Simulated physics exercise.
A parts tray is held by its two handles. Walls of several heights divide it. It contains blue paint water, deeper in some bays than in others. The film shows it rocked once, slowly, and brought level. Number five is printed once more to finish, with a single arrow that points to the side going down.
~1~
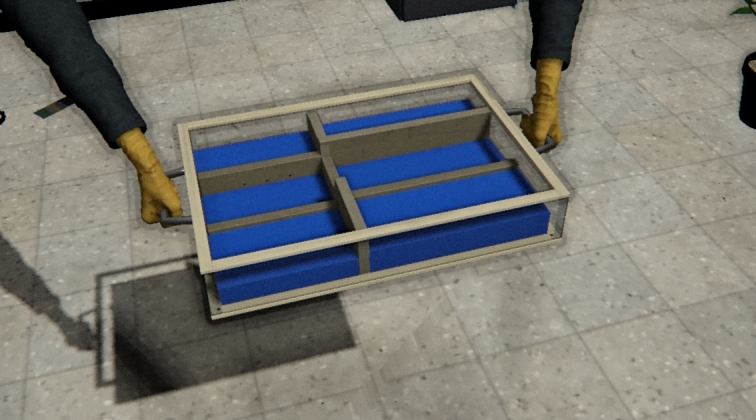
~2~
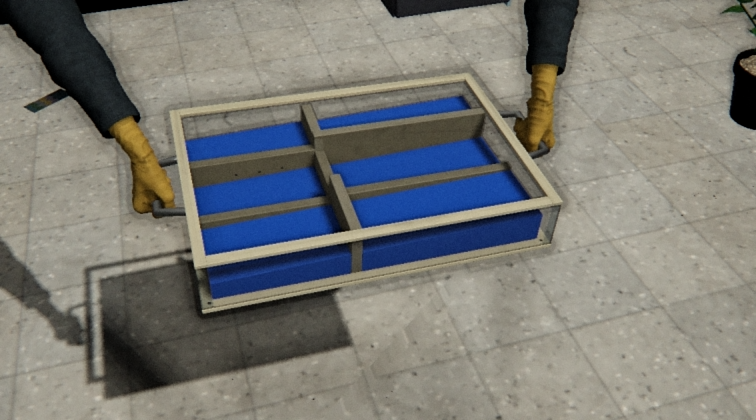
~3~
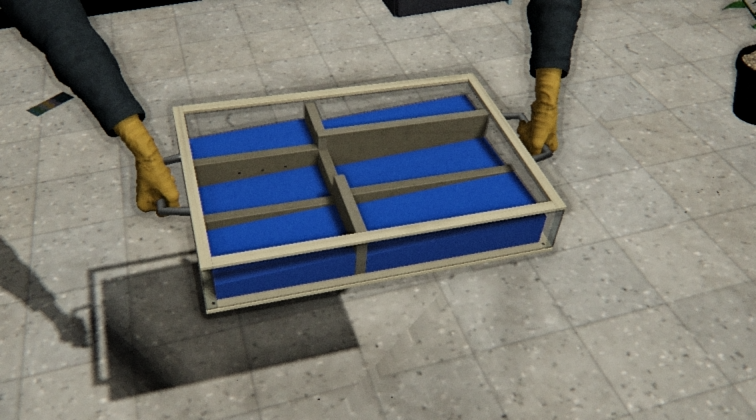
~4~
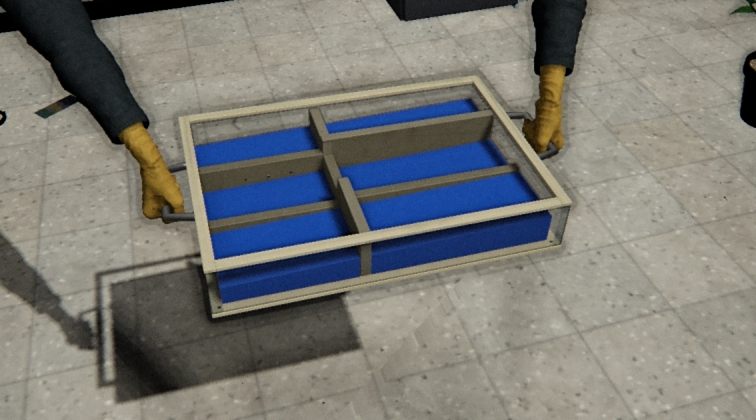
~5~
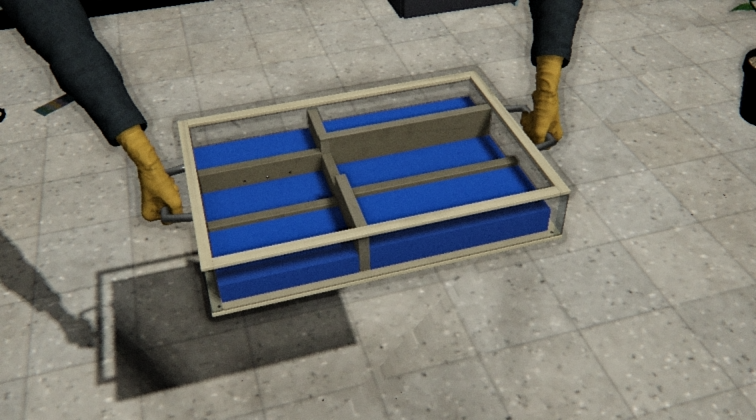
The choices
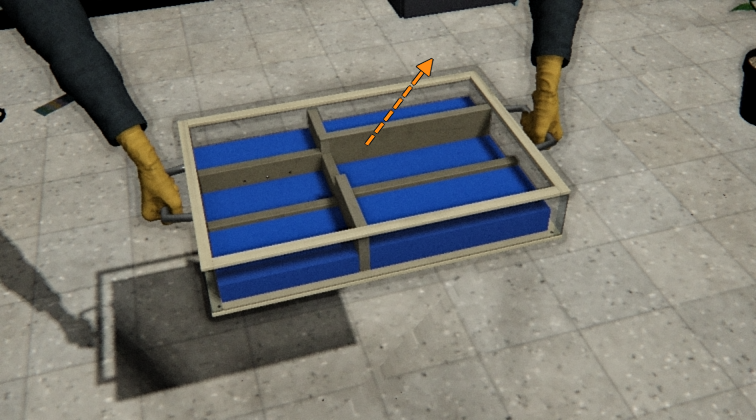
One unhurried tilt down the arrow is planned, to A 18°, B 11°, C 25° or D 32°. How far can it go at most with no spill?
Choose B.
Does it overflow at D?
Yes, it does.
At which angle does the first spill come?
The answer is A.
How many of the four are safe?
One.
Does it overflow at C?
Yes, that goes wrong.
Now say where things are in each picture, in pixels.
In the first picture, the tray is level; deepest in the back right bay, at (400, 126), shallowest in the centre left.
The second picture shows tipped about 3° down to the front right; no wall is crossed.
The third picture shows tipped about 6° down to the front right; no wall is crossed.
The fourth picture shows tipped about 3° down to the front right; no wall is crossed.
In the fifth picture, the tray is level; deepest in the back right bay, at (400, 123), shallowest in the centre left.
The arrow ends at (428, 63).
For angle A, about 5 % goes over the rim.
For angle B, nothing spills; the centre right bay holds the most.
For angle C, about 38 % goes over the rim.
For angle D, about 62 % goes over the rim.
